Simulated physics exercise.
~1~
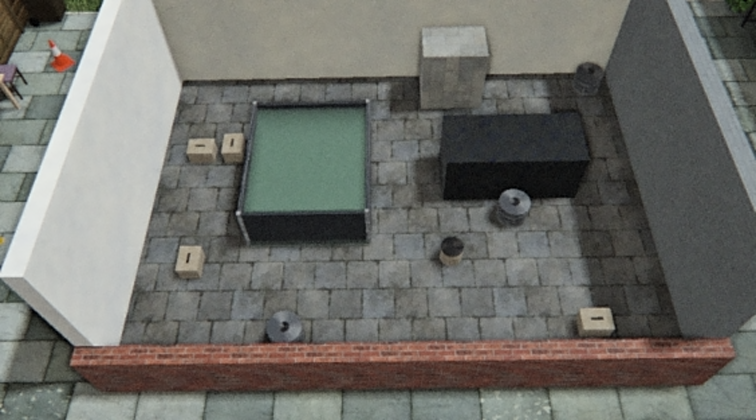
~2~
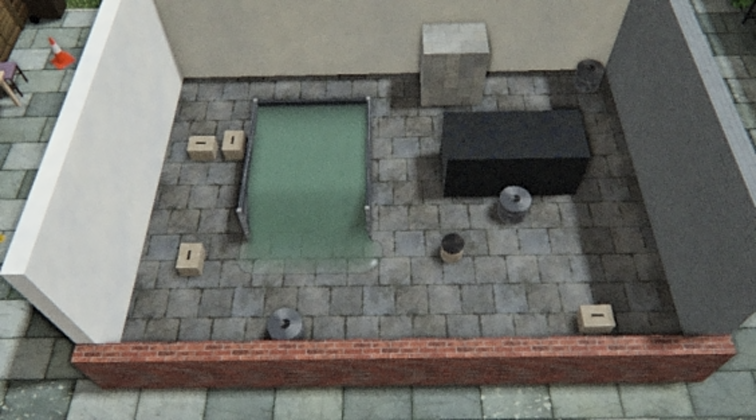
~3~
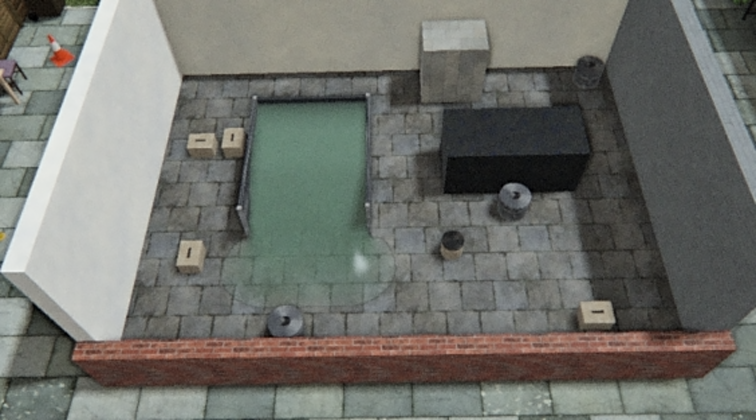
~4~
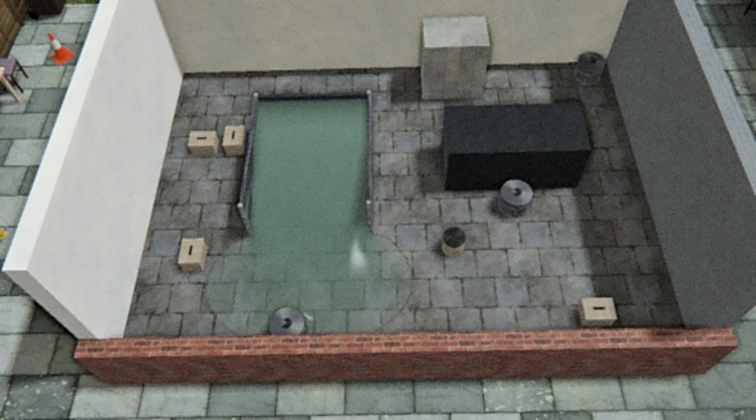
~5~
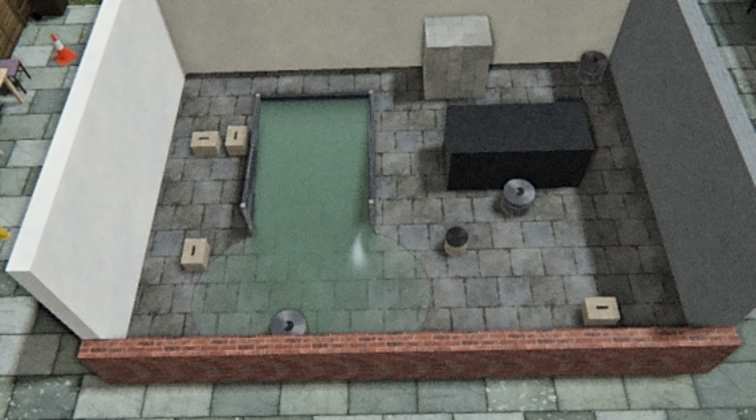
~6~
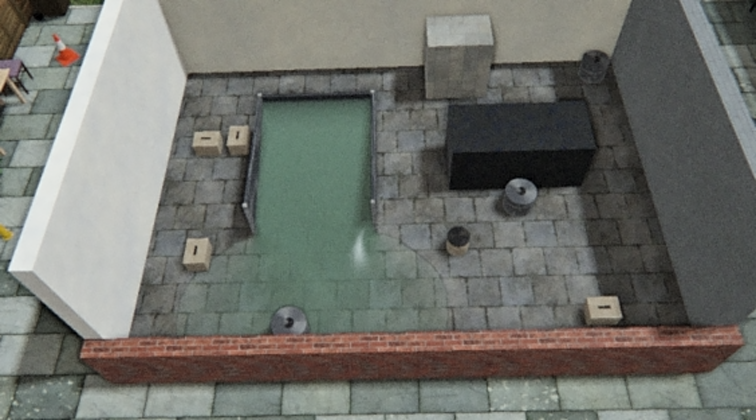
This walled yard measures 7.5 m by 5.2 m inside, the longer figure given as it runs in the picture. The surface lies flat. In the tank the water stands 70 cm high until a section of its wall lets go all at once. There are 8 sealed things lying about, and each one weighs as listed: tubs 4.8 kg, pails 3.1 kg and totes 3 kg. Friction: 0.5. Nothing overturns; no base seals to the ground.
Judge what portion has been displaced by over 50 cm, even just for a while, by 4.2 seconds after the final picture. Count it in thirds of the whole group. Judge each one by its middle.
A person watching would say the great majority, two thirds or more.
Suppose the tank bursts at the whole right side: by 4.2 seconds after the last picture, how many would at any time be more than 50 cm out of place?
In that case the number is 4.
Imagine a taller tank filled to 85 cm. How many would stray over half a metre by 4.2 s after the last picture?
Then 8 of them.
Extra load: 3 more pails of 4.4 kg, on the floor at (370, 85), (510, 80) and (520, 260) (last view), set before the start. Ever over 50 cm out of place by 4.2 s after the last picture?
In the order asked: Not as far, not as far, farther than that.
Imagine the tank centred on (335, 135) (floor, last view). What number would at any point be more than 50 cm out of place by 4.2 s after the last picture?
Count: 6.
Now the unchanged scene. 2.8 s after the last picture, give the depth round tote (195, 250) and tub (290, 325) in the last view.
I'd estimate 4 cm for the first and 5 cm for the second.
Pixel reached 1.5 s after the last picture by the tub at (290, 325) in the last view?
Close to pixel (206, 289).
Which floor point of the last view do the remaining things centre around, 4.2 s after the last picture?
The centre is close to (419, 136).
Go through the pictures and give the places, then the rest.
The first frame shows a tub at (284, 327), on the bottom; a tub at (590, 72) rests on the ground; 3.5 m2 under water; 0 of 8 have shifted.
The second frame shows a tub at (285, 324), on the bottom; a tub at (591, 68) rests on the ground; water covers 4.5 m2; 0 of 8 have shifted.
The third frame shows a tub at (285, 321) rests on the ground; a tub at (591, 65), on the bottom; 5.9 m2 under water; 0 of 8 have shifted.
The fourth frame shows a tub at (286, 324), on the bottom, 7 cm from its start; a tub at (592, 61) rests on the ground; 7.4 m2 under water; 1 of 8 have shifted.
The fifth frame shows a tub at (288, 326), on the bottom, 13 cm from its start; a tub at (594, 60) rests on the ground; water covers 8.7 m2; 1 of 8 have shifted.
The sixth frame shows a tub at (289, 323), afloat, 13 cm from its start; a tub at (596, 59), on the bottom; water covers 9.3 m2; 1 of 8 have shifted.
Then, 0.4 s after the last picture 0 of 8 are over 50 cm from their spots; 1 afloat.
Then, 1.5 s after the last picture 1 of 8 are over 50 cm from their spots; 2 afloat.
Then, 2.8 s after the last picture 6 of 8 are over 50 cm from their spots; 5 afloat.
Then, 4.2 s after the last picture 7 of 8 are over 50 cm from their spots, and 7 have been at some point; 6 afloat.
